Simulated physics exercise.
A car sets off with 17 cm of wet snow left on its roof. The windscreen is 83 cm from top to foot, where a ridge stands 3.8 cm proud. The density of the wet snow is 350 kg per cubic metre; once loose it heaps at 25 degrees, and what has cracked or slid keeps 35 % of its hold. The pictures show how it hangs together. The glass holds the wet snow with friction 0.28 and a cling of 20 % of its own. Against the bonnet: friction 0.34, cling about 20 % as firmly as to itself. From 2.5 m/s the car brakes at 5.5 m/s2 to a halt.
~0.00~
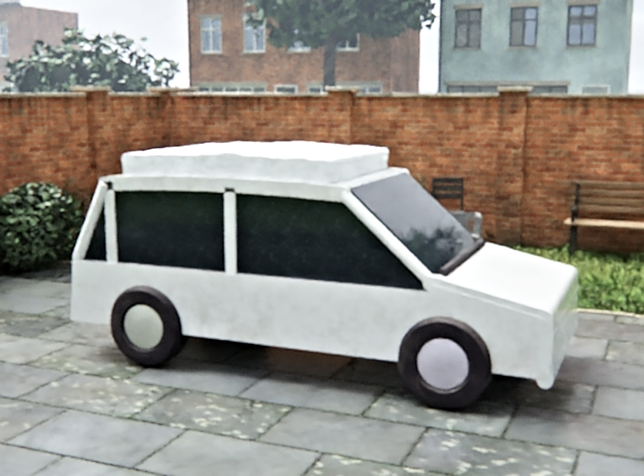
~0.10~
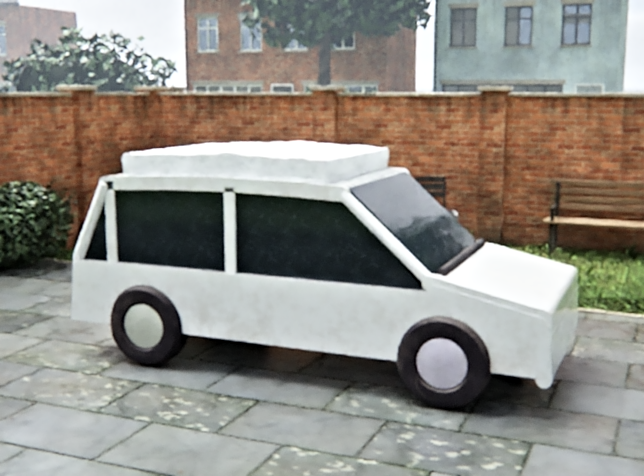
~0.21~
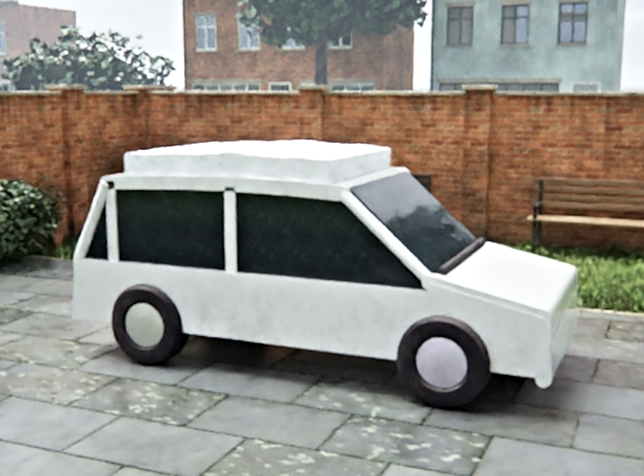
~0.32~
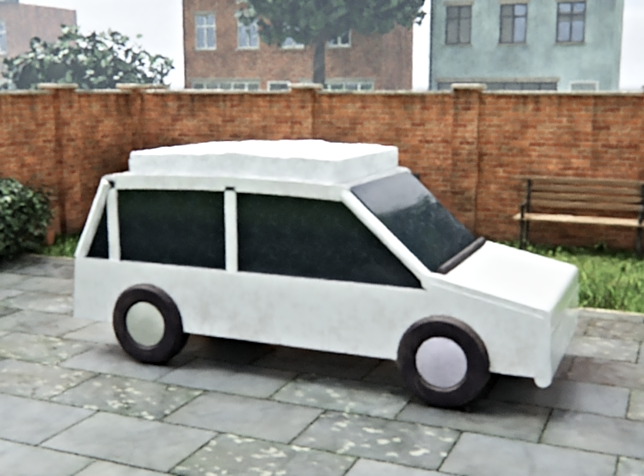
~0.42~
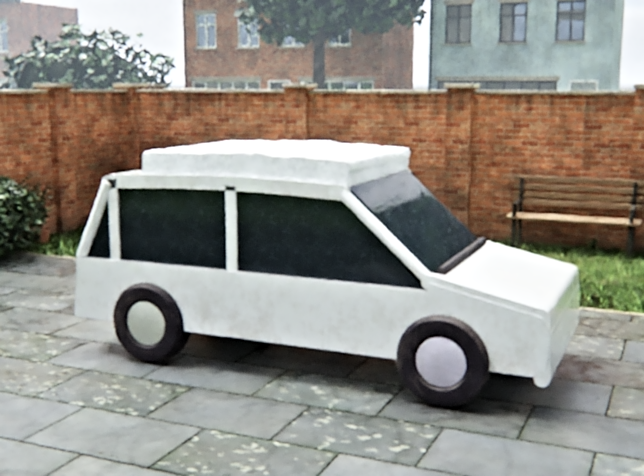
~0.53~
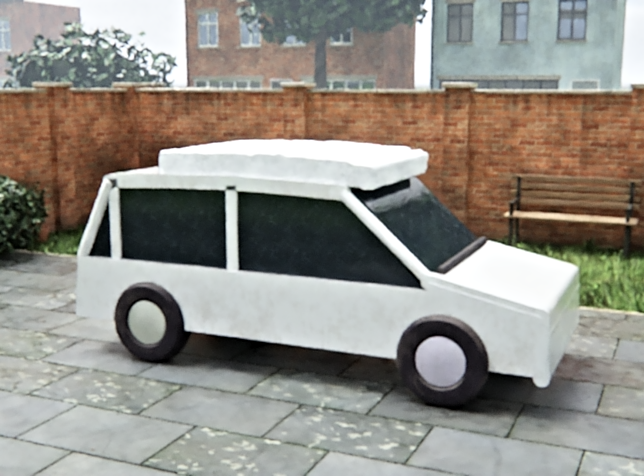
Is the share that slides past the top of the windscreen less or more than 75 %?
It comes out more than 75 %.
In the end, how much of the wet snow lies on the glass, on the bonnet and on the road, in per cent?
About 8 % on the glass, 30 % on the bonnet, 65 % on the road.
After 0.84 s, 58 % of the snow is on the roof, 35 % on the glass, 7 % on the bonnet and none has gone off the nose.
After 1.21 s, 25 % of the snow is on the roof, 36 % on the glass, 38 % on the bonnet and 1 % has gone off the nose.
After 1.58 s, 1 % of the snow is on the roof, 33 % on the glass, 55 % on the bonnet and 12 % has gone off the nose.
After 1.95 s, none of the snow is on the roof, 13 % on the glass, 53 % on the bonnet and 34 % has gone off the nose.
After 3.10 s, none of the snow is on the roof, 8 % on the glass, 28 % on the bonnet and 64 % has gone off the nose.
